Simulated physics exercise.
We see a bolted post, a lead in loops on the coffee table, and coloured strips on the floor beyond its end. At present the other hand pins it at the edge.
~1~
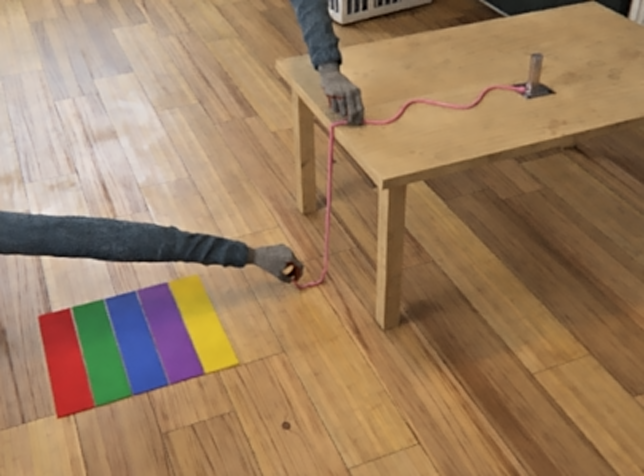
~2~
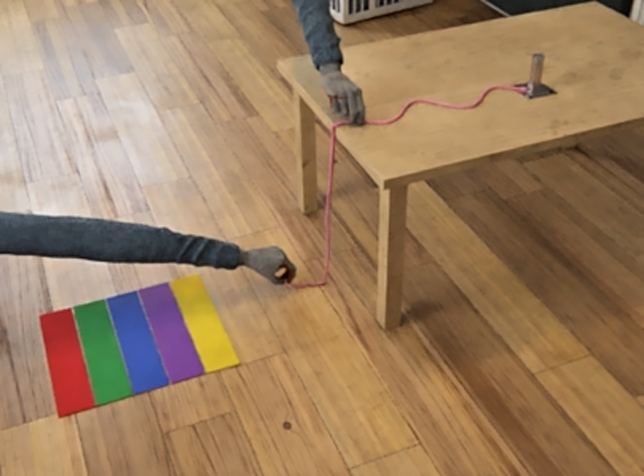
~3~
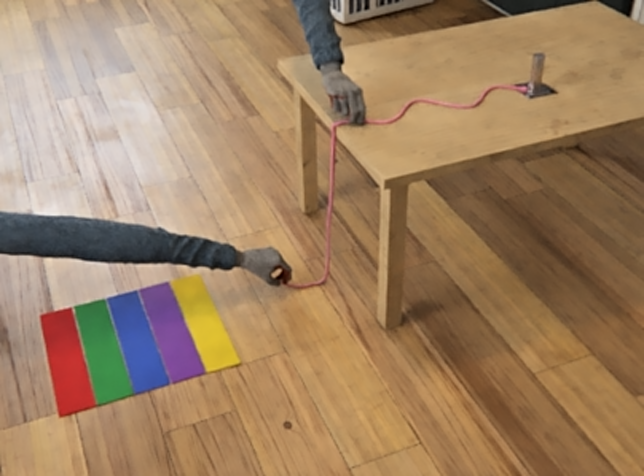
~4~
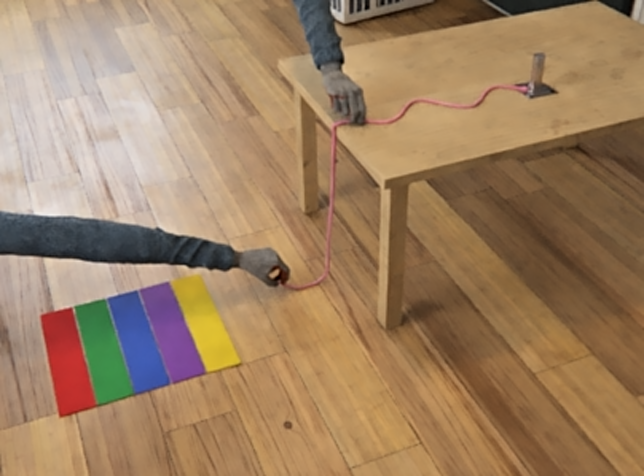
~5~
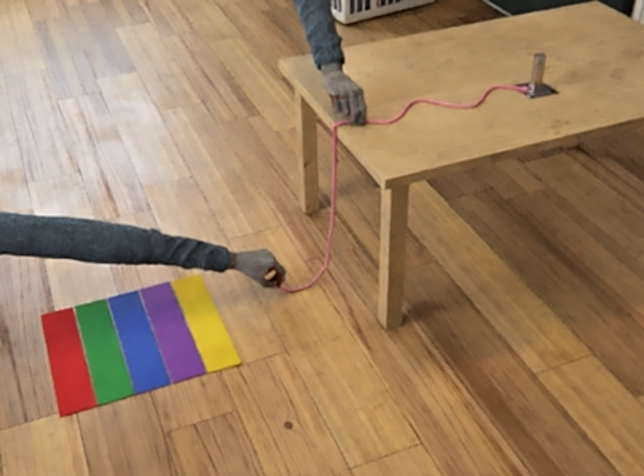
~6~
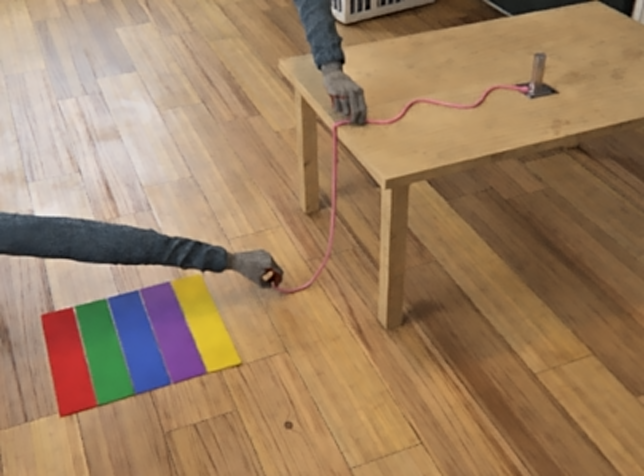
The video shows one gloved hand pinning a pink cord at the edge of a wooden coffee table while another hand, holding the cord's end low near the floor, moves it slightly left near red, green, blue, purple and yellow strips.
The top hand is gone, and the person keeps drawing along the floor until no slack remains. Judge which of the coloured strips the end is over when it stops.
It is over the blue strip.
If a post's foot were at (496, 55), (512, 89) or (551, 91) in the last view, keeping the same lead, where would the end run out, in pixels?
Places per try: (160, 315); (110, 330); (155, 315).
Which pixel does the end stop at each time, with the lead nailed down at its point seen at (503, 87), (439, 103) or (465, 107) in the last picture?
Result per try (px, approx.): (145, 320); (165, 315); (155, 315).
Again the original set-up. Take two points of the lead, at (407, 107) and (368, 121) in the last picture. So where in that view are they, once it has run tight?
First point (383, 117), second point (330, 135).
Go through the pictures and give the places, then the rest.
In the first picture, end (293, 279); yellow (215, 350); purple (181, 360); blue (145, 371); green (109, 381); red (71, 393).
In the second picture, end (286, 281); lead through (491, 89) (444, 105) (394, 120) (333, 140) (328, 209) (327, 268).
In the third picture, end (282, 282).
In the fourth picture, end (280, 283); lead through (492, 88) (445, 104) (395, 120) (334, 139) (331, 209) (327, 268).
In the fifth picture, end (275, 284).
In the sixth picture, end (273, 285); lead through (493, 88) (446, 104) (396, 120) (335, 139) (334, 208) (322, 267).
Early on, end near (209, 302); over yellow.
Midway, end near (163, 315); over purple.
At the end of the slack, end near (135, 323); over blue. The end stops over the blue strip.
